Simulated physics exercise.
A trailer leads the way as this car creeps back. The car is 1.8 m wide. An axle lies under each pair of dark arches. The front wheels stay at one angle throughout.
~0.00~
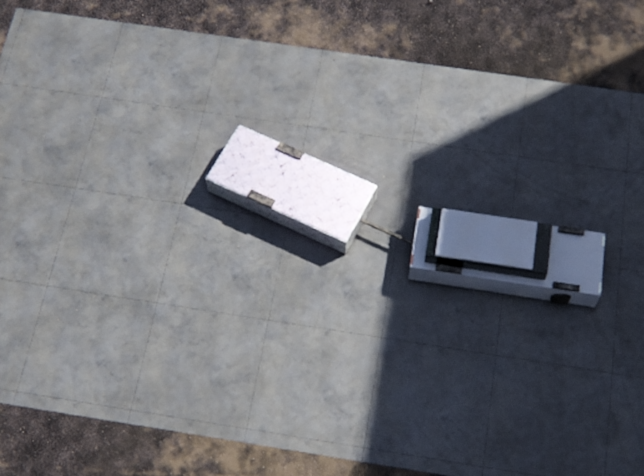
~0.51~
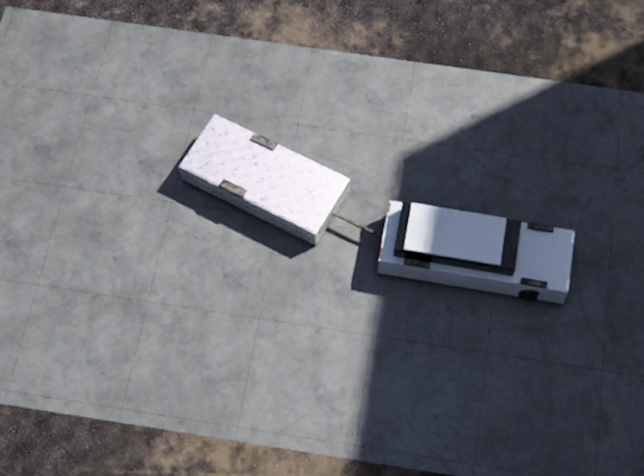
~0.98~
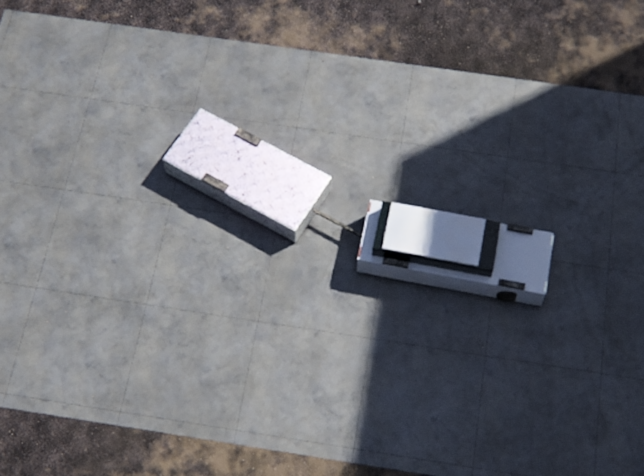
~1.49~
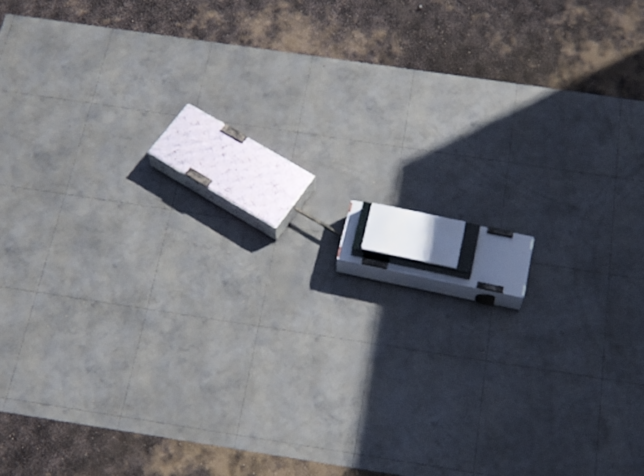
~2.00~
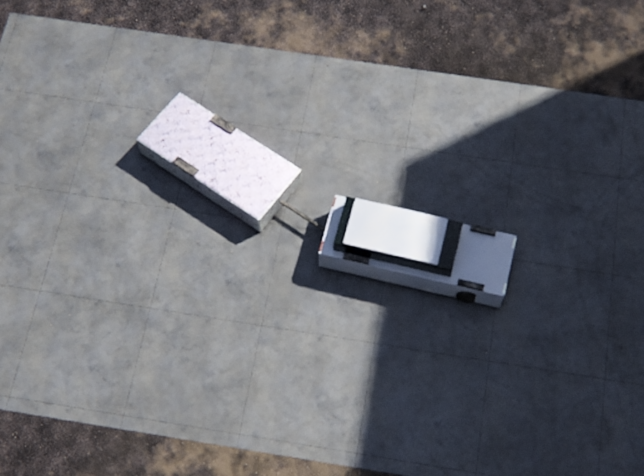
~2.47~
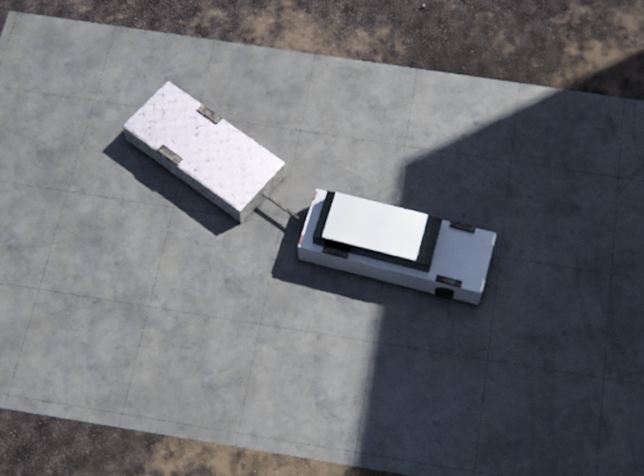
On a grey paved strip edged by rough brown ground, partly in deep shadow, a white car sits behind a box-shaped white trailer. The car backs slowly leftward, pushing the trailer ahead toward the upper left, and the bend between the two grows slightly sharper as the car moves partly into sunlight.
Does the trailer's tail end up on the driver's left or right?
The tail folds to the car's left-hand side.
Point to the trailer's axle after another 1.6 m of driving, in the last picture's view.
Around (153, 104).
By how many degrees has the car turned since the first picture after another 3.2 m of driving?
About 14°.
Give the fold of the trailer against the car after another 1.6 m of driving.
About 30° to the car's left.
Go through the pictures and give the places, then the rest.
The first frame shows car's middle (512, 243), trailer's axle (276, 175); tail 17° to the car's left; front wheels 7° left.
The second frame shows car's middle (481, 238), trailer's axle (249, 165); tail 18° to the car's left.
The third frame shows car's middle (460, 239), trailer's axle (232, 160); tail 19° to the car's left.
The fourth frame shows car's middle (439, 241), trailer's axle (217, 155); tail 20° to the car's left.
The fifth frame shows car's middle (421, 237), trailer's axle (205, 145); tail 22° to the car's left.
The sixth frame shows car's middle (400, 233), trailer's axle (190, 134); tail 23° to the car's left.
By 3.9 s, the tail is 28° to the car's left, the car has turned 10° and the trailer's axle is at (153, 104) of the last picture.
By 5.4 s, the tail is 36° to the car's left, the car has turned 13° and the trailer's axle is at (125, 70) of the last picture.
By 6.9 s, the tail is 46° to the car's left, the car has turned 17° and the trailer's axle is at (108, 36) of the last picture.
By 8.4 s, the tail is 60° to the car's left, the car has turned 20° and the trailer's axle is at (105, 6) of the last picture; it has jack-knifed.
